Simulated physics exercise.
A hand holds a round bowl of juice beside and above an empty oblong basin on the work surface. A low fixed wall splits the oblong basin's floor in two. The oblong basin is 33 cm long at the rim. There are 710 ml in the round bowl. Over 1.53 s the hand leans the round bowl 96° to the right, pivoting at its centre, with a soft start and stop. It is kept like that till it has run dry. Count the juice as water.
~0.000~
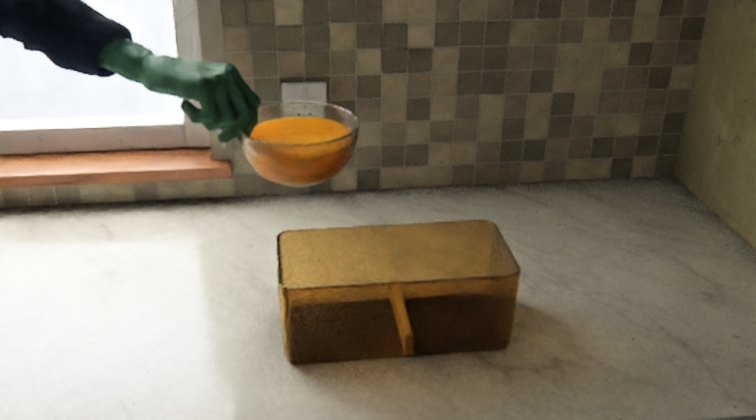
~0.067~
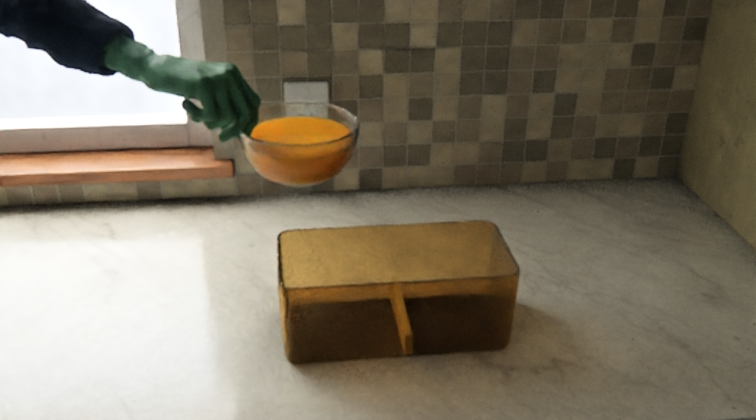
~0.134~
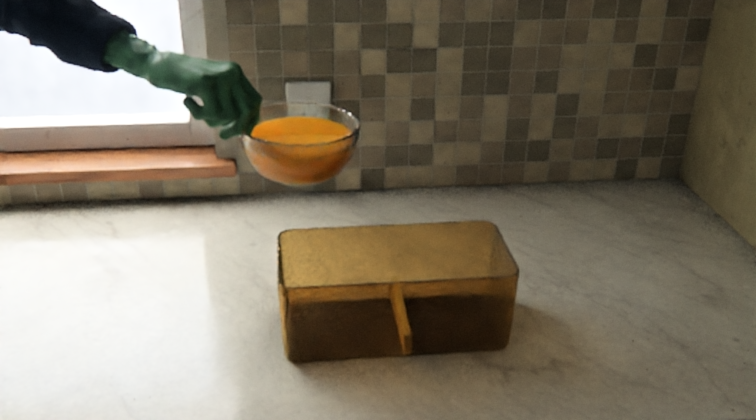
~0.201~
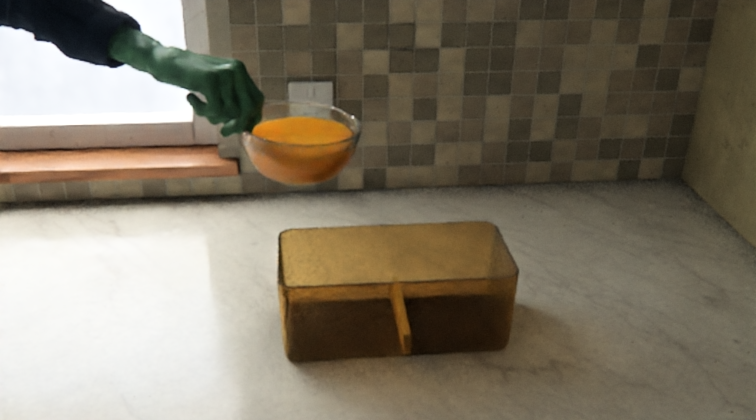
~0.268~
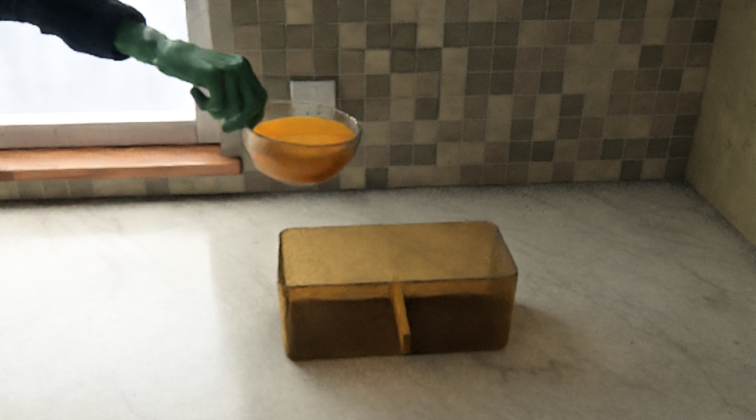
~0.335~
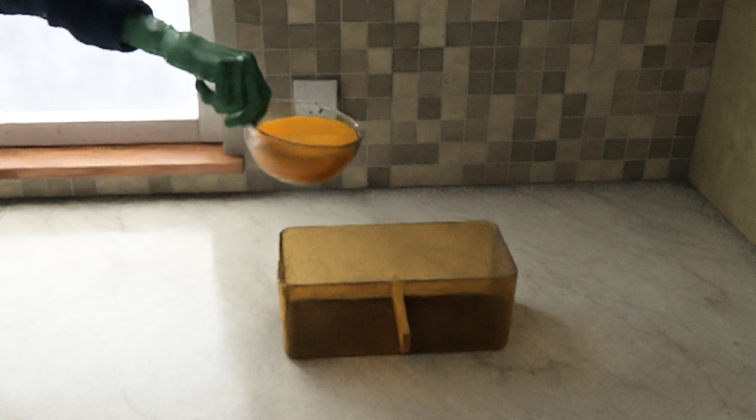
On a pale marbled countertop before a tiled wall, a green-gloved hand holds a clear round bowl of orange liquid above an empty amber oblong basin with a divider. The bowl stays nearly still at first, then the hand leans it slightly to the right while the basin remains in place.
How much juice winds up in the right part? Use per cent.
About 65 per cent.
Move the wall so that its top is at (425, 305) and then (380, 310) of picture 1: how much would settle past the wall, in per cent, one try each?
First 35, then 85 per cent.
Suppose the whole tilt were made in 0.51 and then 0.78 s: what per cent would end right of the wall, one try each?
First 45, then 55 per cent.
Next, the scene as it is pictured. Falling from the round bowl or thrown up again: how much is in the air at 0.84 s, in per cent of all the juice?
About 32 per cent.
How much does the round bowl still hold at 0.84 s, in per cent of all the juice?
About 56 per cent.
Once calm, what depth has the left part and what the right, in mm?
Some 10 mm on the left and 20 mm on the right.
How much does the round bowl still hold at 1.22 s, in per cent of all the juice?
Some 7 per cent.
Then, 0.84 s in, the tilt is 56° and 56 per cent is still to pour, 3 is left of the wall and 10 right of it.
Then, 1.22 s in, the tilt is 86° and 7 per cent is still to pour, 18 is left of the wall and 65 right of it.
Then, 1.61 s in, the tilt is 96° and 0 per cent is still to pour, 33 is left of the wall and 66 right of it.
Then, 2.03 s in, the tilt is 96° and 0 per cent is still to pour, 34 is left of the wall and 65 right of it.
Finally, 34 per cent lies left of the wall, 65 right of it and 1 outside.
